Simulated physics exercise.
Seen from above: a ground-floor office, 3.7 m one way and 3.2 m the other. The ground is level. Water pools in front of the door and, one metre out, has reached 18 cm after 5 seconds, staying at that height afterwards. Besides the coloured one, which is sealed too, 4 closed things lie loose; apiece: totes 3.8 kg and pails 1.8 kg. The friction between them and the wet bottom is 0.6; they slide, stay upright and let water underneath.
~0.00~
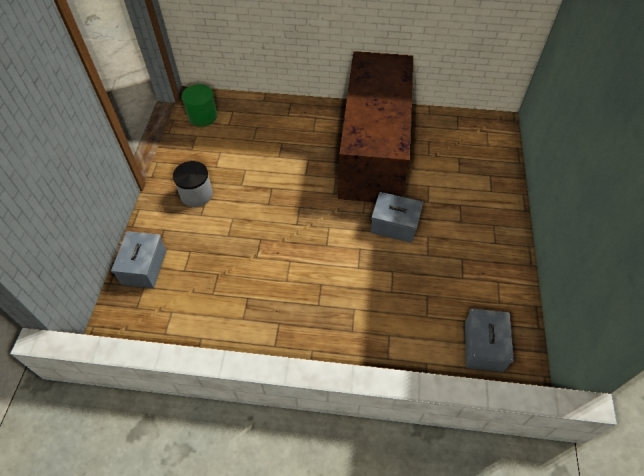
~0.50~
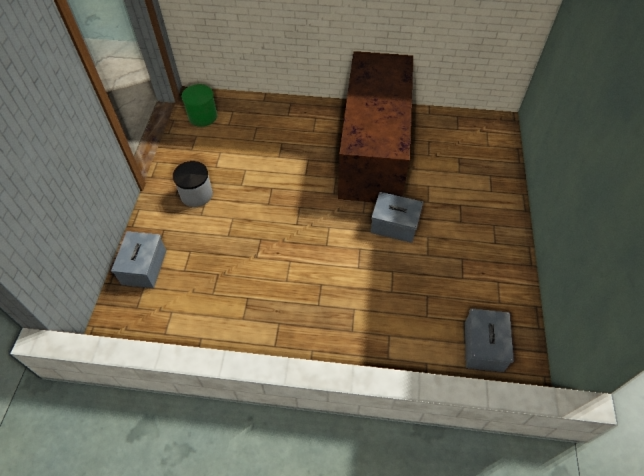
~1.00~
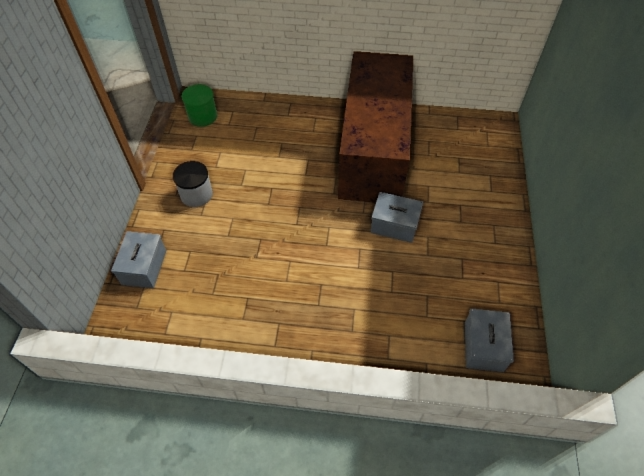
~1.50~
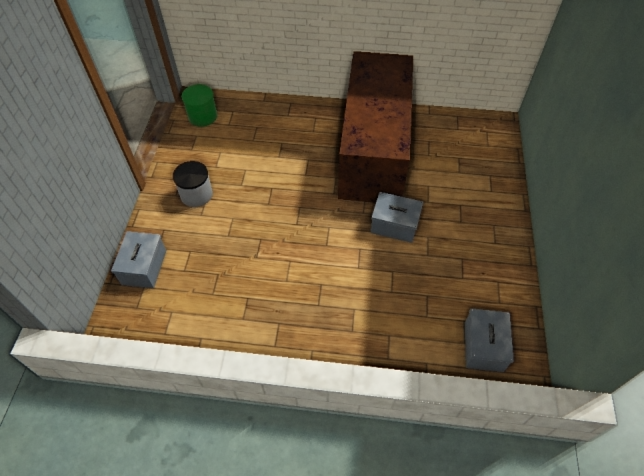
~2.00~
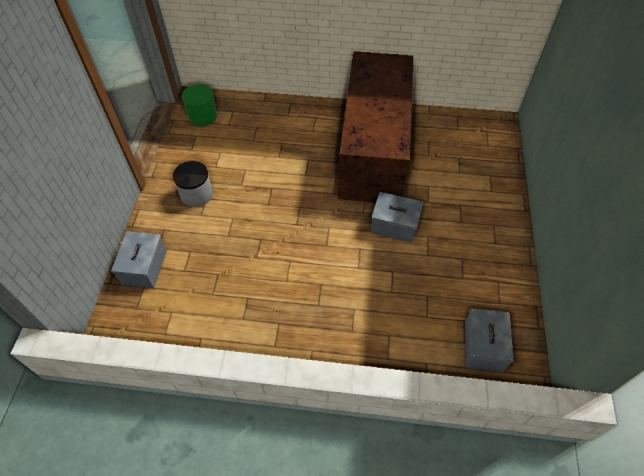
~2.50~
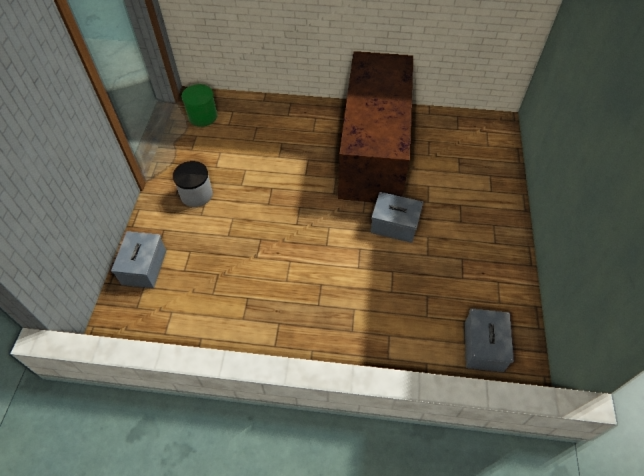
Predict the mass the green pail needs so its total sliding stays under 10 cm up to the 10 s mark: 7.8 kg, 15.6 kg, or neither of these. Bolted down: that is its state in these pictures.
Answer: 15.6 kg.
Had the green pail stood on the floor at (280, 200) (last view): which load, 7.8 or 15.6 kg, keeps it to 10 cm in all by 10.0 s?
It turns out that the heavier alone succeeds.
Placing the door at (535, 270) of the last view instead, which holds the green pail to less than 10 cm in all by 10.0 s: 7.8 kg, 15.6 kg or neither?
The big mass is needed.
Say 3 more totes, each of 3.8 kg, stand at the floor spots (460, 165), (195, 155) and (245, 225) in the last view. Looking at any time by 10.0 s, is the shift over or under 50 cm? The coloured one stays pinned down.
In turn: Within it, beyond it, beyond it.
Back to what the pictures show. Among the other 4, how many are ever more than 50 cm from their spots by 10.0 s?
By my tally, 2.
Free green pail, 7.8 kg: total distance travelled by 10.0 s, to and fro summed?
Some 200 centimetres of travel in total.
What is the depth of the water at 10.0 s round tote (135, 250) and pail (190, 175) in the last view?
Close to 3 and 5 centimetres.
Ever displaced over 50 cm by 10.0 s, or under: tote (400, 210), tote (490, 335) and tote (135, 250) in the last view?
Listed order gives within limit, above limit, within limit.
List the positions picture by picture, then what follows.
The first frame shows the green pail at (197, 95), on the bottom; water covers 0.0 m2; 0 of 5 have shifted.
The second frame shows the green pail at (197, 95) rests on the ground; 0.0 m2 under water; 0 of 5 have shifted.
The third frame shows the green pail at (197, 95), on the bottom; water covers 0.0 m2; 0 of 5 have shifted.
The fourth frame shows the green pail at (197, 95), on the bottom; water covers 0.0 m2; 0 of 5 have shifted.
The fifth frame shows the green pail at (197, 95) rests on the ground; water covers 0.0 m2; 0 of 5 have shifted.
The sixth frame shows the green pail at (197, 95) rests on the ground; water covers 0.1 m2; 0 of 5 have shifted.
After 3.5 s the green pail would be 0 cm from its start with 7.8 kg and 0 cm from its start with 15.6 kg; 4 cm of water round it then.
After 4.5 s the green pail would be 6 cm from its start with 7.8 kg and 0 cm from its start with 15.6 kg; 6 cm of water round it then.
After 7.0 s the green pail would be 83 cm from its start with 7.8 kg and 0 cm from its start with 15.6 kg; 7 cm of water round it then.
After 10.0 s the green pail would be 22 cm from its start with 7.8 kg and 0 cm from its start with 15.6 kg; 11 cm of water round it then.
